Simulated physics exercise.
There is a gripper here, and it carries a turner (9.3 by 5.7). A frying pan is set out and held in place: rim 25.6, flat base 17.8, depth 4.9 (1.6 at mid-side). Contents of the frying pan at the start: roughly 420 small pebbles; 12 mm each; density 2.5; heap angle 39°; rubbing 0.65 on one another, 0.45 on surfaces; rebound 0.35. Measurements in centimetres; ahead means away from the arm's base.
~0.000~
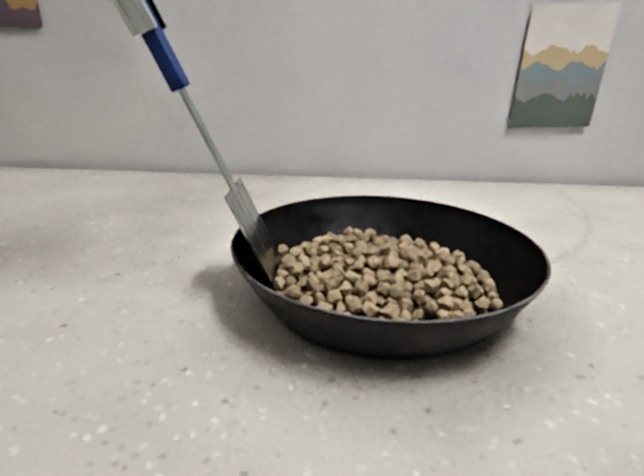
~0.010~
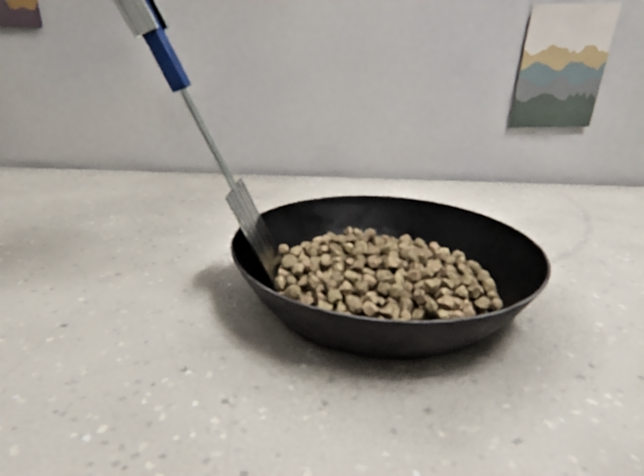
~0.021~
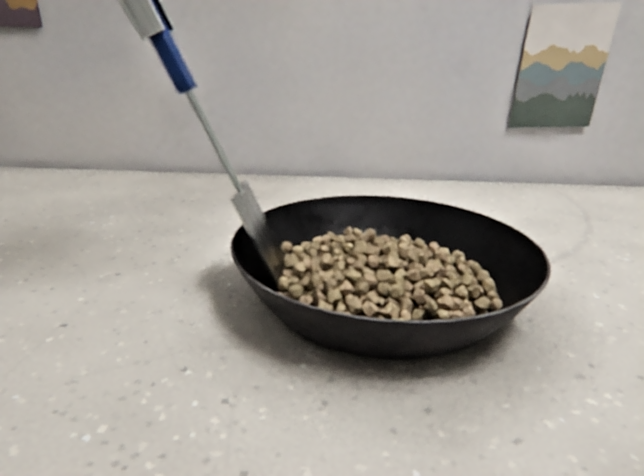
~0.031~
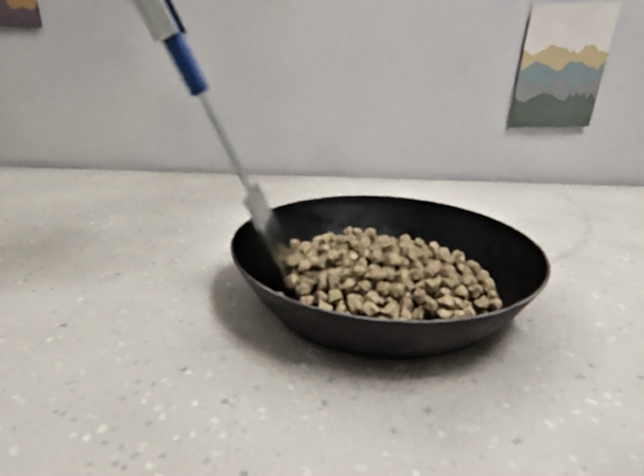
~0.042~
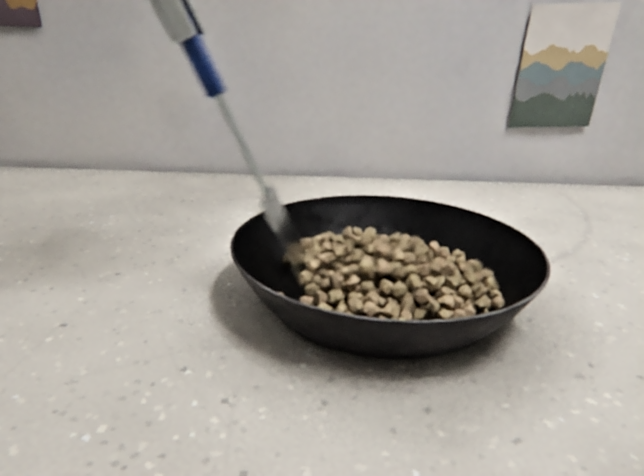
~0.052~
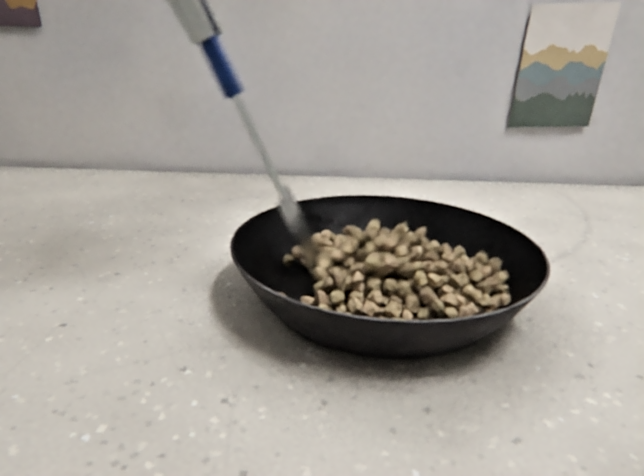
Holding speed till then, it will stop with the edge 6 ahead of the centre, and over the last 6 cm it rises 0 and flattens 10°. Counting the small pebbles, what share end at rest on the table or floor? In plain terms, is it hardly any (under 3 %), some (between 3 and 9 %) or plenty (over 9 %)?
Some - between 3 and 9 %.
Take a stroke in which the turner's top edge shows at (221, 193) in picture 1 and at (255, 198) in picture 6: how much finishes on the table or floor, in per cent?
Around 0 per cent finishes there.
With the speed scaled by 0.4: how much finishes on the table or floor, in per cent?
Roughly 0 percent ends on the table or floor.
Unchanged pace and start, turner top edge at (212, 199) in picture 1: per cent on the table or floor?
Around 0 percent ends up on the table or floor.
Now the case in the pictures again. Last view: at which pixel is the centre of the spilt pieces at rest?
Centre of the spill: Approx. (606, 301).
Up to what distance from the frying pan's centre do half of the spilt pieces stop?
Roughly 20 cm from the middle.
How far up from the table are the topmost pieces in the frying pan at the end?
Top of the heap: Roughly 6.0 cm above the table top.
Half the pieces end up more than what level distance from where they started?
Some 4 cm.
By 0.08 s, sloping 65°, highest piece 7 above the table; 419 in the frying pan.
By 0.10 s, sloping 62°, highest piece 7 above the table; 418 in the frying pan, 1 on the blade or in flight.
By 0.31 s, sloping 55°, highest piece 6 above the table; 399 in the frying pan, 17 on the table or floor, 3 on the blade or in flight.
By 1.36 s, sloping 55°, highest piece 6 above the table; 399 in the frying pan, 20 on the table or floor.
Final count, 399 in the frying pan, 20 on the table or floor. That is 5 % on the table or floor.
